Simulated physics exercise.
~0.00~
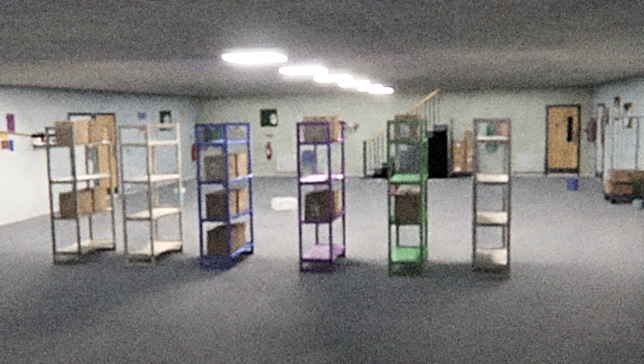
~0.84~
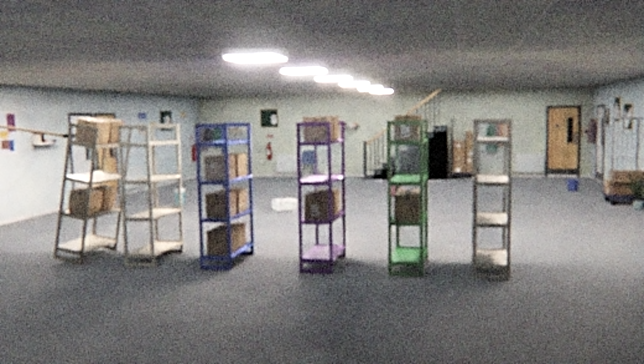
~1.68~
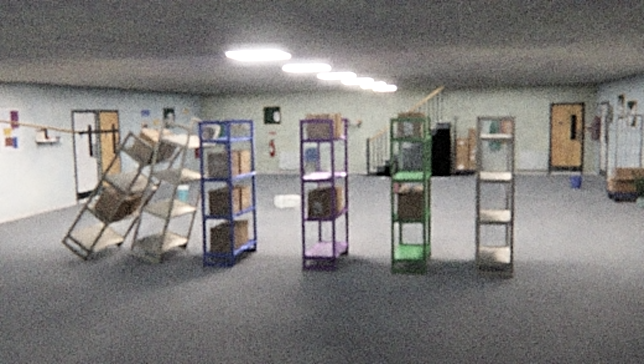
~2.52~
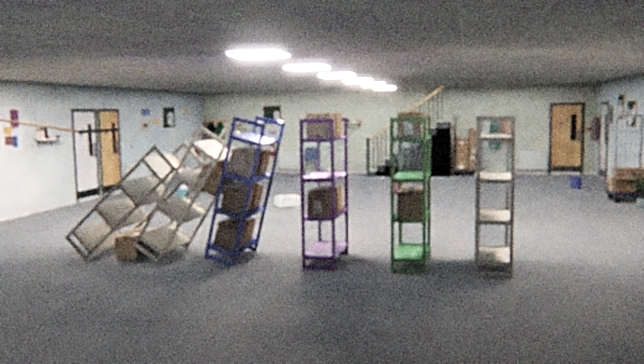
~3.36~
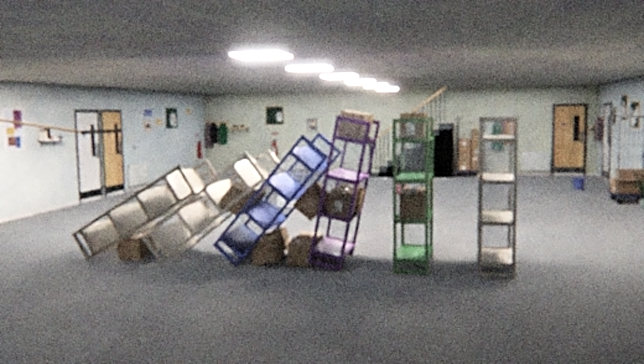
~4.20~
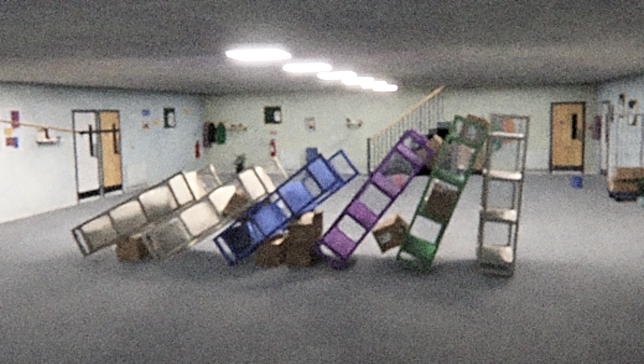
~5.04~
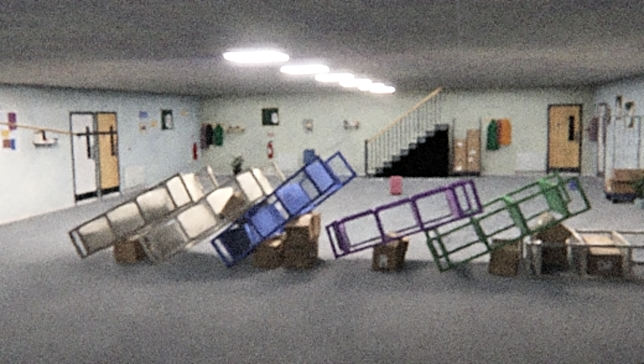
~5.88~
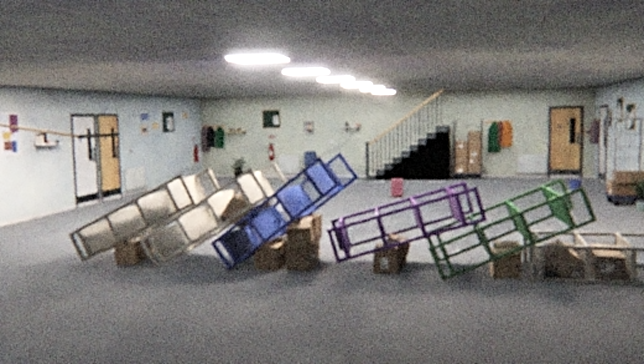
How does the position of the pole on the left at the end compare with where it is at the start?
It ends up farther to the right, reaching deeper into the room from the left edge than it does at the start.
A thin pole reaches in from the left and tips the first of six open shelving racks to the right, in a wide room with a staircase at the back. The first rack leans into the pale one beside it, and boxes begin to slide out. The pair push over the blue rack, which knocks into the purple one. The purple rack tips into the green, and the green topples against the last grey rack, which goes down too. At the end none is standing, with the left three steeply propped, purple and green lower, and boxes scattered among them.
